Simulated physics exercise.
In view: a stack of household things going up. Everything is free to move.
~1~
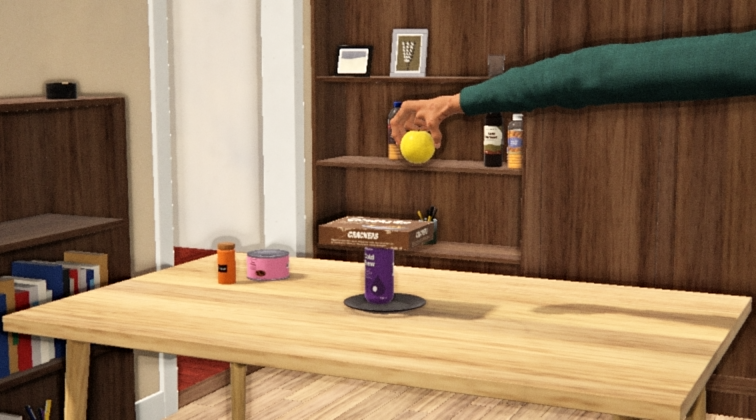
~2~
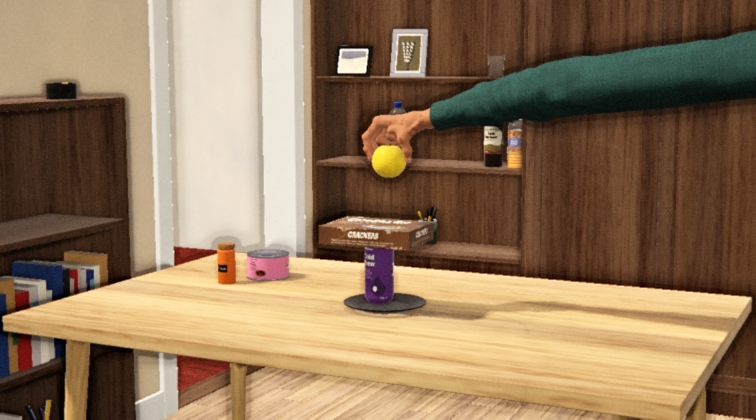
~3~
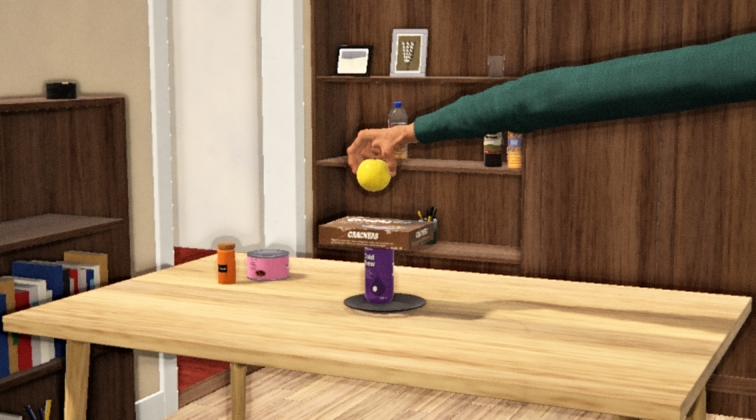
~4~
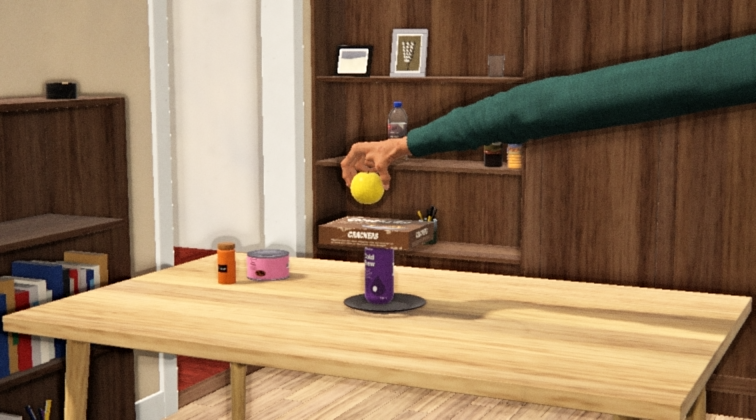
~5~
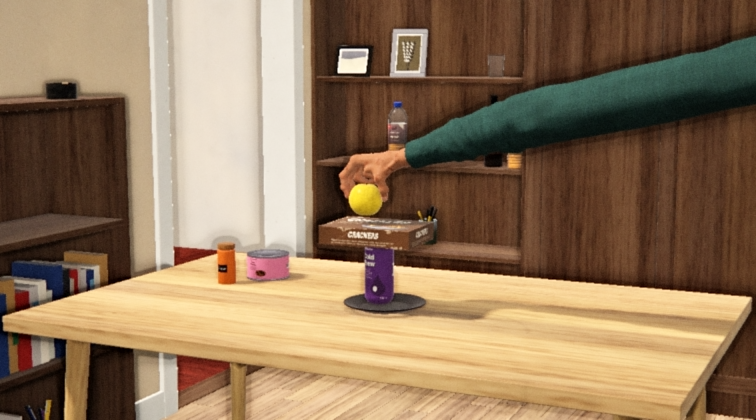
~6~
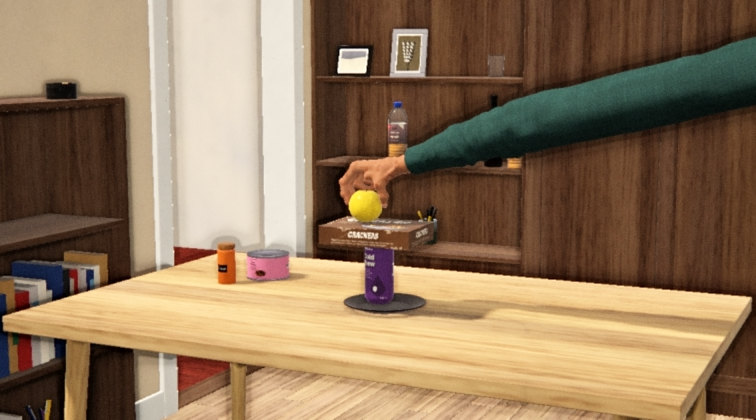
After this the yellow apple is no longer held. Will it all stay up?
The pile stays up.
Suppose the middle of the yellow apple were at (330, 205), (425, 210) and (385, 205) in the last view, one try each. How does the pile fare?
First, it comes apart; second, it comes apart; third, it stays up.
Then, 0.50 s on from there, no change.
Then, 1.30 s on from there, yellow apple resting near (366, 207).
In the end, all 6 unmoved. At the end, from the last picture's camera, yellow apple near (366, 207). The pile holds.
